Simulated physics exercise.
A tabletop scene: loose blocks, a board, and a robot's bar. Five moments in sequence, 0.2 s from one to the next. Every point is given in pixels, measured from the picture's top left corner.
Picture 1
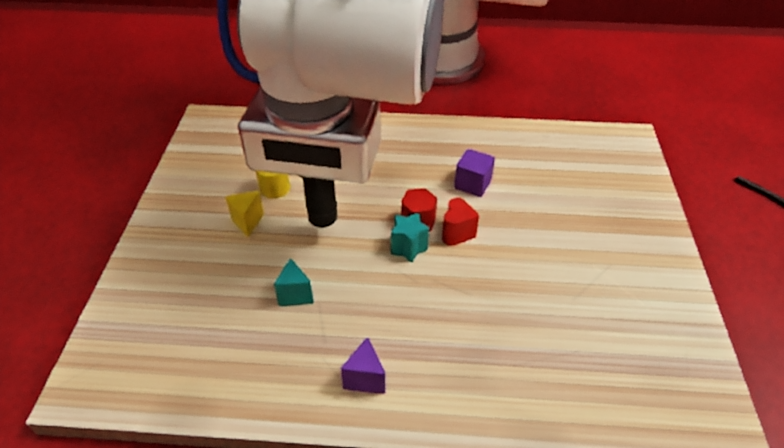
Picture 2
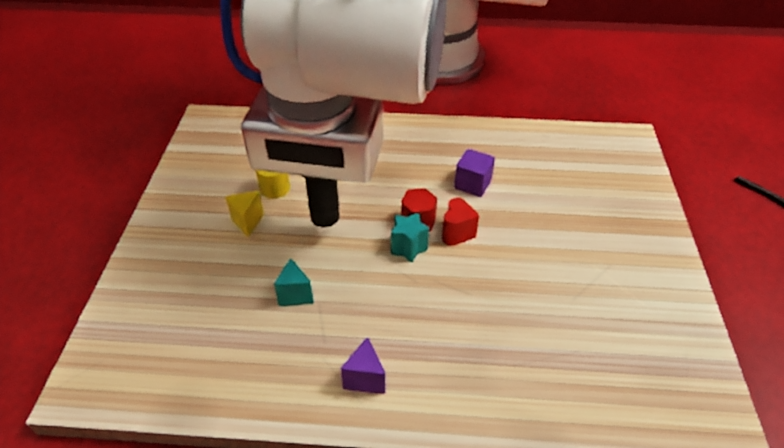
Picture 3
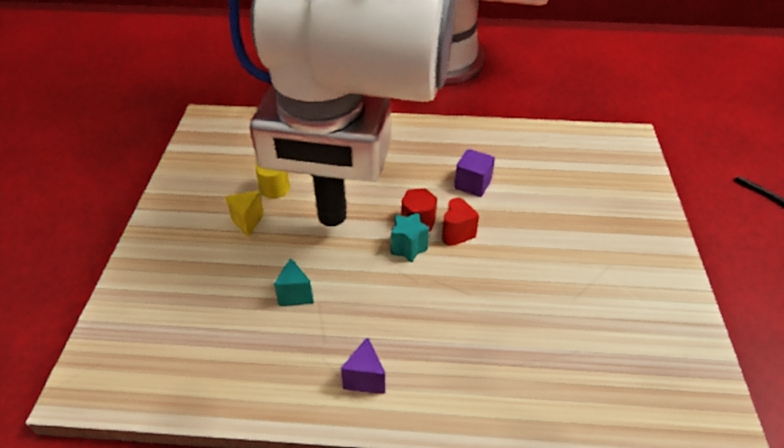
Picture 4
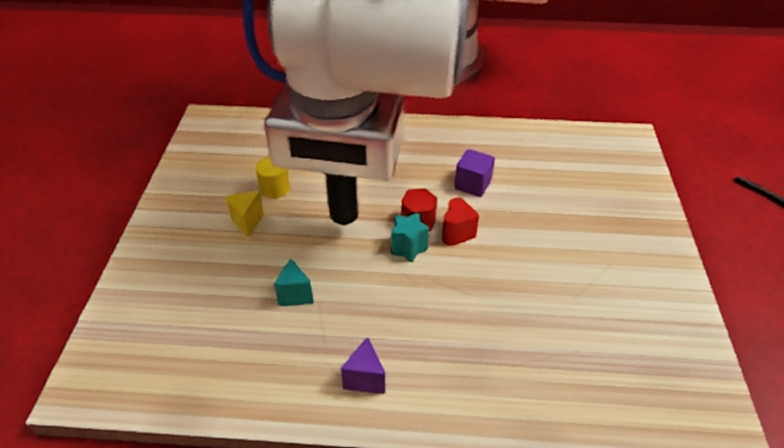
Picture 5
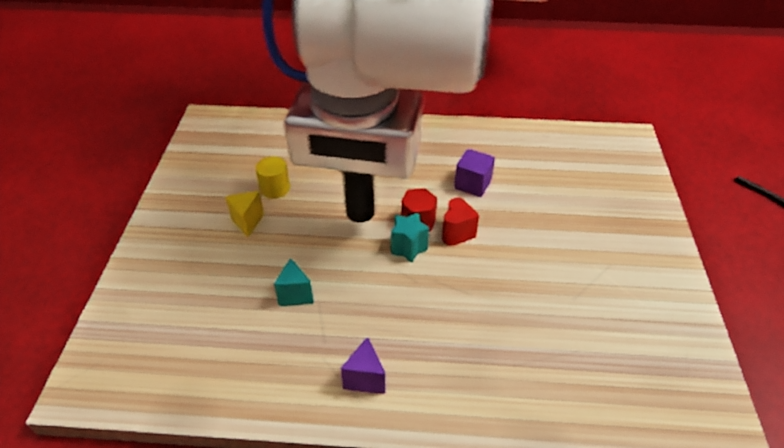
A robot arm slides its black bar slowly right above the board, the blocks staying still.
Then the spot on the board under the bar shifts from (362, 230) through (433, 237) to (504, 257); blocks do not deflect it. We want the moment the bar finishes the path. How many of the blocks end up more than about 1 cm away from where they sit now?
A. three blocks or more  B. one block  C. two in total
That would be A.
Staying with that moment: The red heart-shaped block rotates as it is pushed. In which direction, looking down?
Seen from overhead, it turns anticlockwise.
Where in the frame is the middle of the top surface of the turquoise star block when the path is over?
The point I'd pick in the picture is (441, 238).
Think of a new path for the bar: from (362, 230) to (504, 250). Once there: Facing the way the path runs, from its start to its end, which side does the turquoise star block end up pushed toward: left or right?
Moves right.
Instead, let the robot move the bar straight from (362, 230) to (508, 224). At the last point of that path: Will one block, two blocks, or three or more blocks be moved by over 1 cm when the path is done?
It should be three or more.
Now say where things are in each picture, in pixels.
The first picture shows bar tip at (323, 218); block tops, turquoise star block at (409, 225); red hexagon at (419, 199); red heart-shaped block at (460, 211); purple square piece at (476, 161).
The second picture shows bar at (325, 218); blocks unchanged.
The third picture shows bar at (332, 217); blocks unchanged.
The fourth picture shows bar at (344, 216); blocks unchanged.
The fifth picture shows bar at (361, 214); turquoise star block at (409, 225); red hexagon at (419, 199); red heart-shaped block at (460, 211); purple square piece at (476, 161).
The first path, step by step. One third of the way, bar at (411, 218); turquoise star block at (426, 233), turned 45° clockwise; red hexagon at (434, 196).
Two thirds of the way, bar at (459, 227); turquoise star block at (440, 238), turned 110° clockwise; red hexagon at (442, 193), turned 30° anticlockwise; red heart-shaped block at (485, 208), turned 15° anticlockwise.
At the end, bar at (507, 241); turquoise star block at (441, 238), turned 110° clockwise; red hexagon at (442, 193), turned 30° anticlockwise; red heart-shaped block at (500, 209), turned 80° anticlockwise; purple square piece in place.
